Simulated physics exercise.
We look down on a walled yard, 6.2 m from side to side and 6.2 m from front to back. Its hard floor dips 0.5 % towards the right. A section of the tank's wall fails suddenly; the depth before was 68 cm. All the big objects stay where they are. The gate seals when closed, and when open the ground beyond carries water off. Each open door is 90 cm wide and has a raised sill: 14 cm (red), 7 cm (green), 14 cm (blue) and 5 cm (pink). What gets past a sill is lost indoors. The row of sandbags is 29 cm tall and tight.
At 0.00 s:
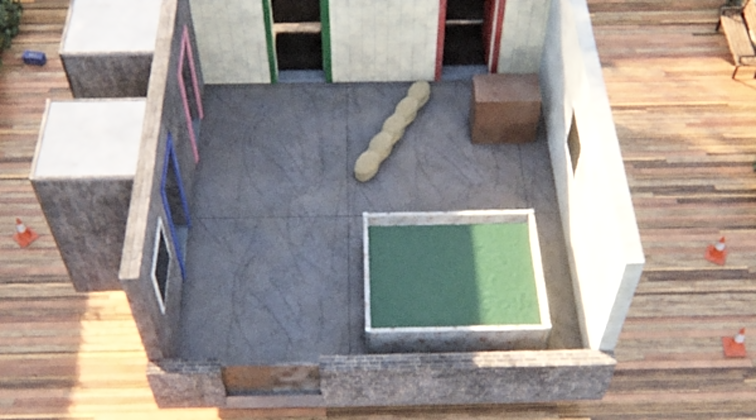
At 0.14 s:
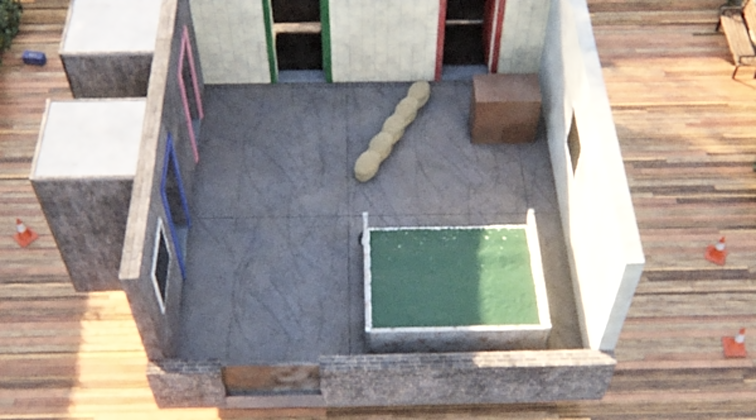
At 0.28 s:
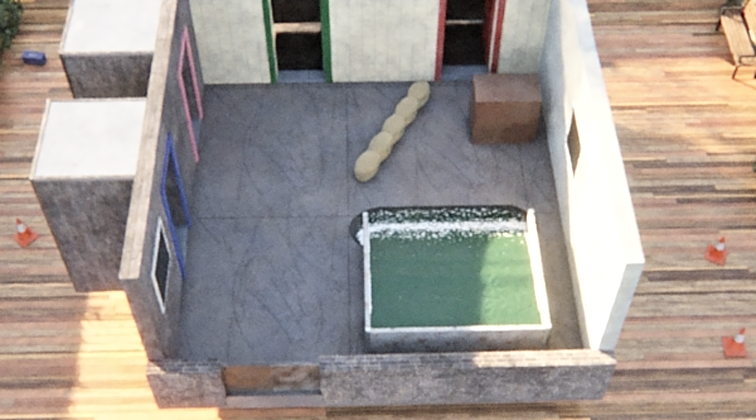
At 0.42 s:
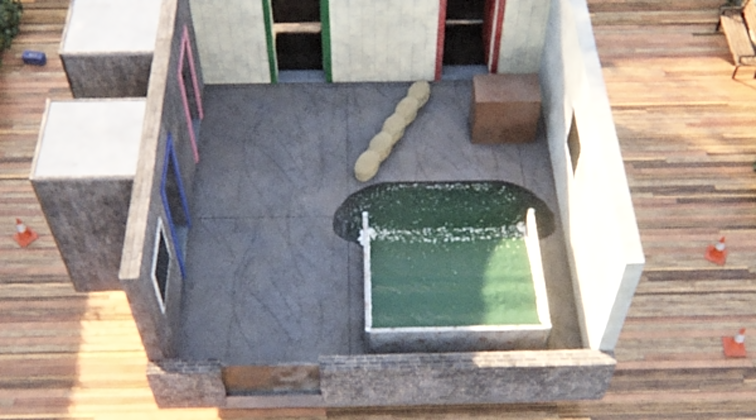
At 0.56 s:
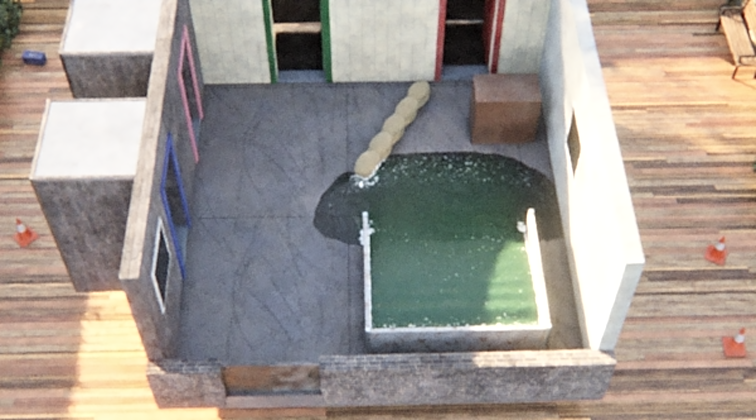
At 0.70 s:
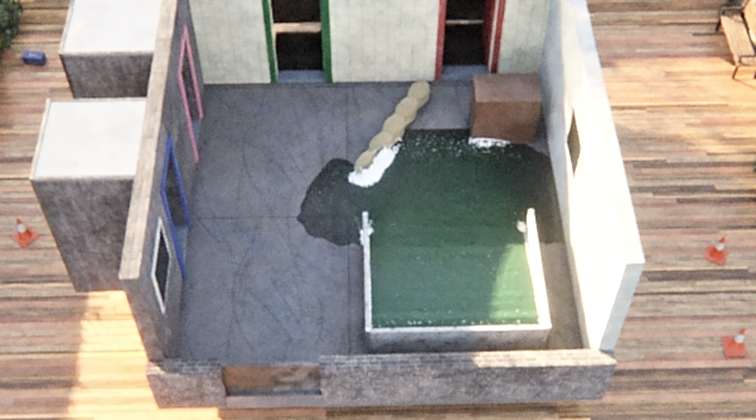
Green water burst out through the far side of a white-edged tank in a walled yard, then spread over the grey floor, foaming around the end of a lumpy tan barrier and reaching a brown box.
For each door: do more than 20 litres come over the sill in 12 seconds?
Within that time: At the red door it passes the limit; at the green door it stays under the limit; at the blue door it does not reach the limit; at the pink door it exceeds the limit.
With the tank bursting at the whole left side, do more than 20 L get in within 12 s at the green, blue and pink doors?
Then: Green above, blue past it, pink past it.
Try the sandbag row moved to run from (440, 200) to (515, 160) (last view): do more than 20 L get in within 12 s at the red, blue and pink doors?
Then: Red above, blue not over, pink past it.
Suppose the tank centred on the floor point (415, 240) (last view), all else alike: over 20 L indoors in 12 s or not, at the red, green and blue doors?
Against that limit: Red over, green over, blue not over.
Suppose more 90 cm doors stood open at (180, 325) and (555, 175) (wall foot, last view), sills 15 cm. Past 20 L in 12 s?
In that order: Below, above.
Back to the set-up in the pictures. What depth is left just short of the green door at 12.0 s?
Some 5.5 cm.
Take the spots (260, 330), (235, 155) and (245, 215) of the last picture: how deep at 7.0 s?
About 2, 8 and 10 cm.
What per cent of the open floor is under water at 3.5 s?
Some 65 per cent of it.
After 1.4 s water covers 35 % of the floor and is deepest (42 cm) near (550, 155); red door 8 cm at the sill, 18 L in, green door not reached, blue door not reached, pink door not reached.
After 2.2 s water covers 50 % of the floor and is deepest (44 cm) near (538, 89); red door 31 cm at the sill, 166 L in, green door not reached, blue door not reached, pink door 3 cm at the sill, 0 L in.
After 3.5 s water covers 65 % of the floor and is deepest (43 cm) near (440, 83); red door 27 cm at the sill, 386 L in, green door 4 cm at the sill, 1 L in, blue door not reached, pink door 9 cm at the sill, 21 L in.
After 7.0 s water covers 90 % of the floor and is deepest (21 cm) near (587, 375); red door 12 cm at the sill, 511 L in, green door 5 cm at the sill, 2 L in, blue door 9 cm at the sill, 0 L in, pink door 8 cm at the sill, 73 L in.
After 12.0 s water covers 95 % of the floor and is deepest (14 cm) near (522, 180); red door 5 cm at the sill, 512 L in, green door 6 cm at the sill, 2 L in, blue door 8 cm at the sill, 0 L in, pink door 4 cm at the sill, 79 L in.
